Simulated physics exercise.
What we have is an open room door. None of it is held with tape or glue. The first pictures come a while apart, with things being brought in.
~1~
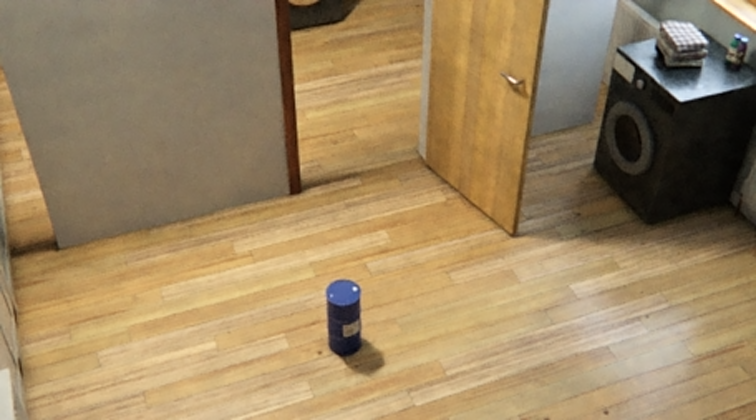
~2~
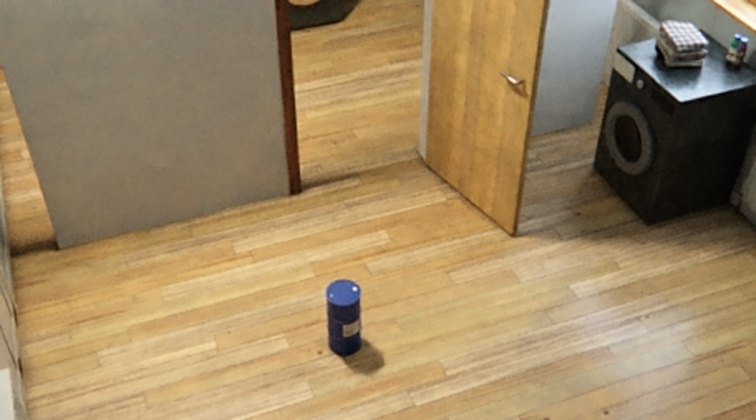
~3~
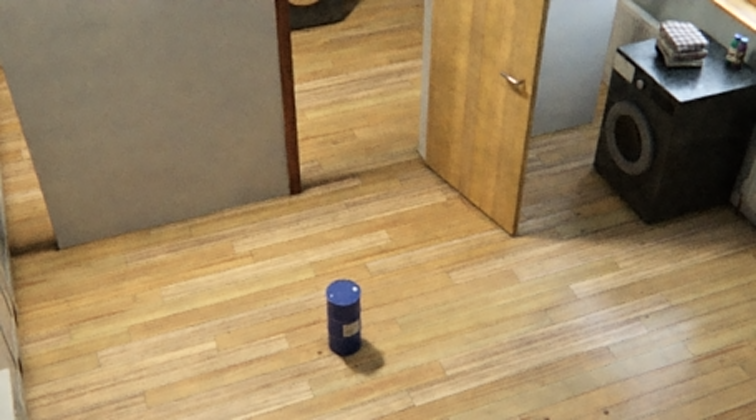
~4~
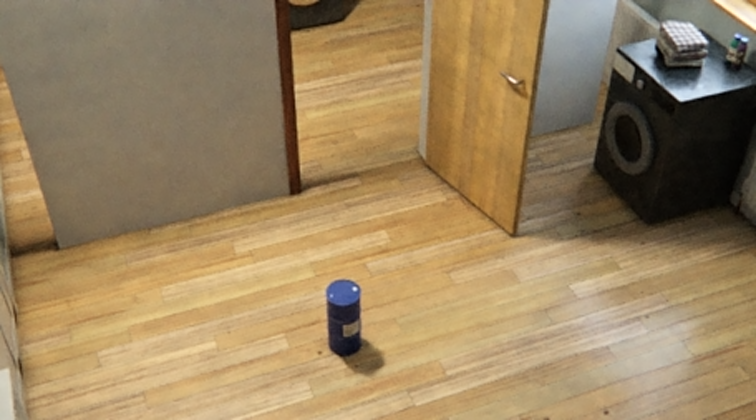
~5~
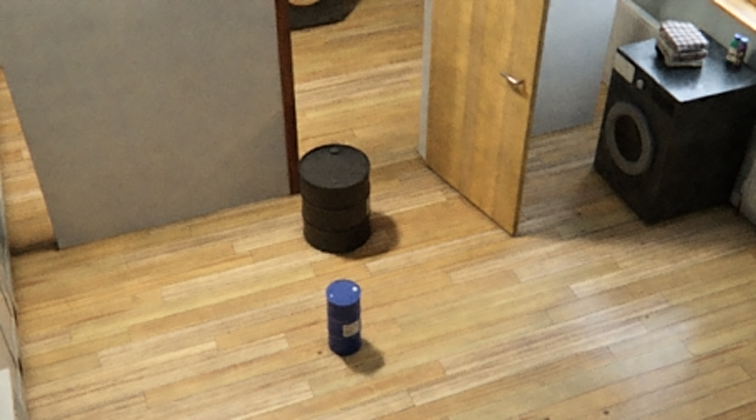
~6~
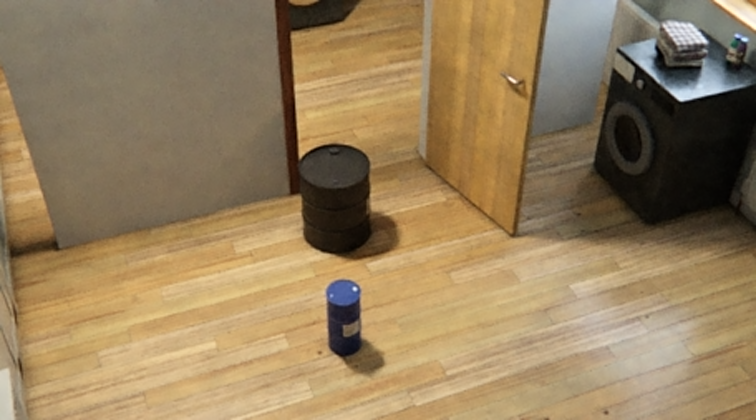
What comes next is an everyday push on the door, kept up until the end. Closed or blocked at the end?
I expect it will finish partly open.
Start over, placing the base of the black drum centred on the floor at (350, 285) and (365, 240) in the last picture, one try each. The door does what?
First try: It swings home; second try: It gets caught partway.
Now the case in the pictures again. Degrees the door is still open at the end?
About 40°.
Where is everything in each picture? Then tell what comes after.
In the first picture, door wide open and still; blue canister (344, 318).
In the second picture, door wide open and still; blue canister (344, 318).
In the third picture, door wide open and still; blue canister (344, 318).
In the fourth picture, door wide open and still; blue canister (344, 318).
In the fifth picture, door wide open and still; blue canister (344, 318).
In the sixth picture, door wide open and still; black drum (336, 199); blue canister (344, 318).
Then, 0.60 s later than the last frame, open by 94°.
Then, 1.00 s later than the last frame, open by 77°.
Then, 1.30 s later than the last frame, open by 63°.
Then, 1.60 s later than the last frame, open by 48°.
When it is over, open by 42°; both as before. End places, in pixels of the last picture, black drum near (334, 199).
